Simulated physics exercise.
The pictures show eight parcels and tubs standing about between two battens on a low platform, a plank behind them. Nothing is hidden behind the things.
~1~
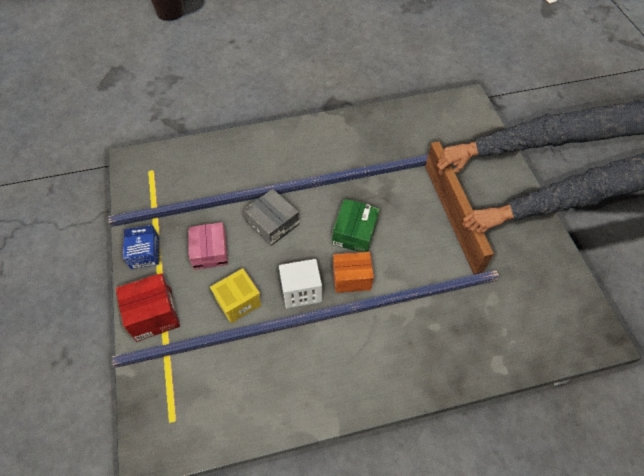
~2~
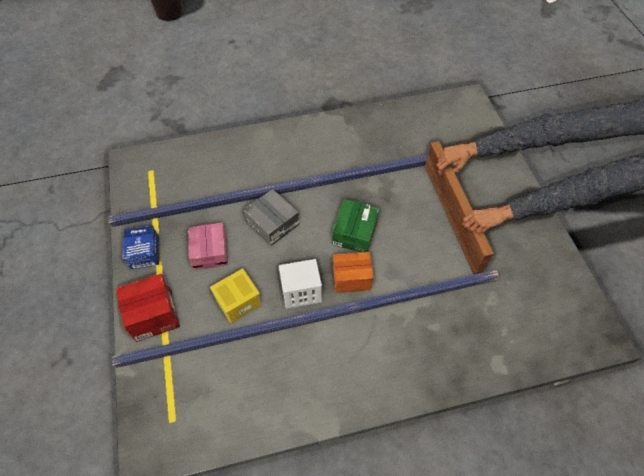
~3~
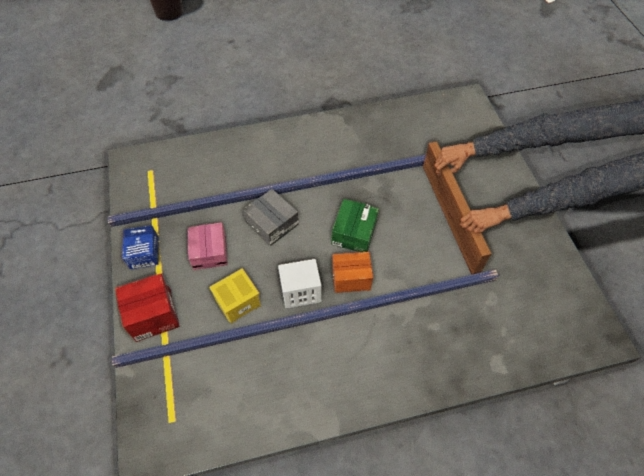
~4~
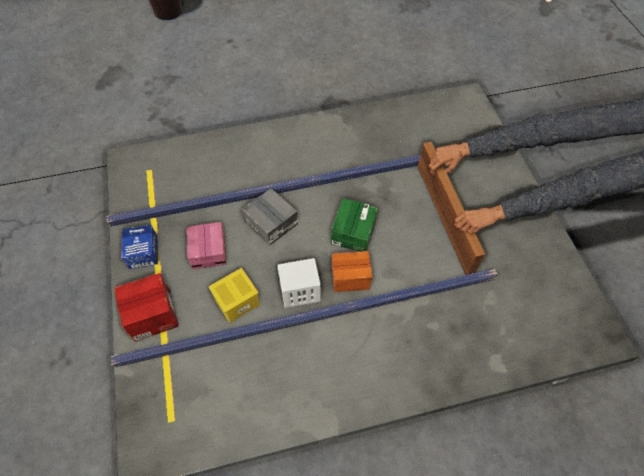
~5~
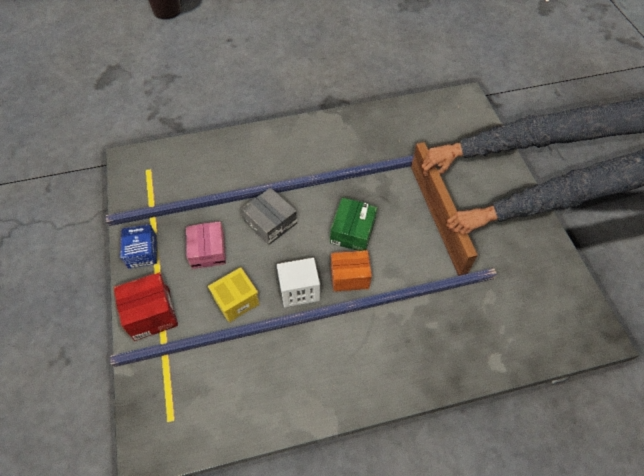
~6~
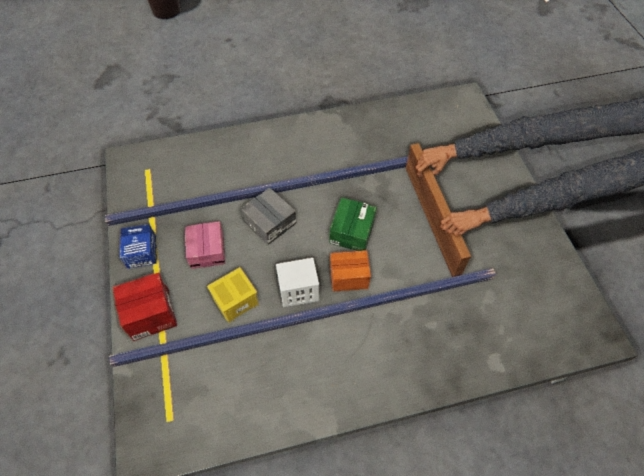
In this clip, eight colourful boxes and tubs stand between two blue battens on a low platform marked with yellow tape, while two hands at the right slide a wooden plank slightly left and the objects stay essentially still.
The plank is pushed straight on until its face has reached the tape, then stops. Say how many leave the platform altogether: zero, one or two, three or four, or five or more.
As it turns out, the number that fall off is five or more.
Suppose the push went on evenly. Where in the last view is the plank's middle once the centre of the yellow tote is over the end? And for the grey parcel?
Near (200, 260) and (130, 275).
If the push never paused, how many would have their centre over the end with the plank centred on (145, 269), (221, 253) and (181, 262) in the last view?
Past the end: 5, 1 and 3.
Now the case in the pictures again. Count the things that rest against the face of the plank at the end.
3 of them.
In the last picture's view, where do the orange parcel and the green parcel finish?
About (138, 320), and the other about (134, 280).
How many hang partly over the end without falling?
Overhanging: 0.
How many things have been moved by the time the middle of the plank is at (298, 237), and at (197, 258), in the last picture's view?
First 5, then 8.
Soon after, none off yet; blue box at rest near (139, 246); red parcel at rest near (146, 307); pink box at rest near (205, 245).
Then, one off so far; blue box moved about its own width near (116, 252); red parcel falling near (81, 345); pink box moved about its own width near (151, 258).
At rest, the number that fall off is five or more; fallen, white crate, yellow tote, pink box, red parcel and blue box.
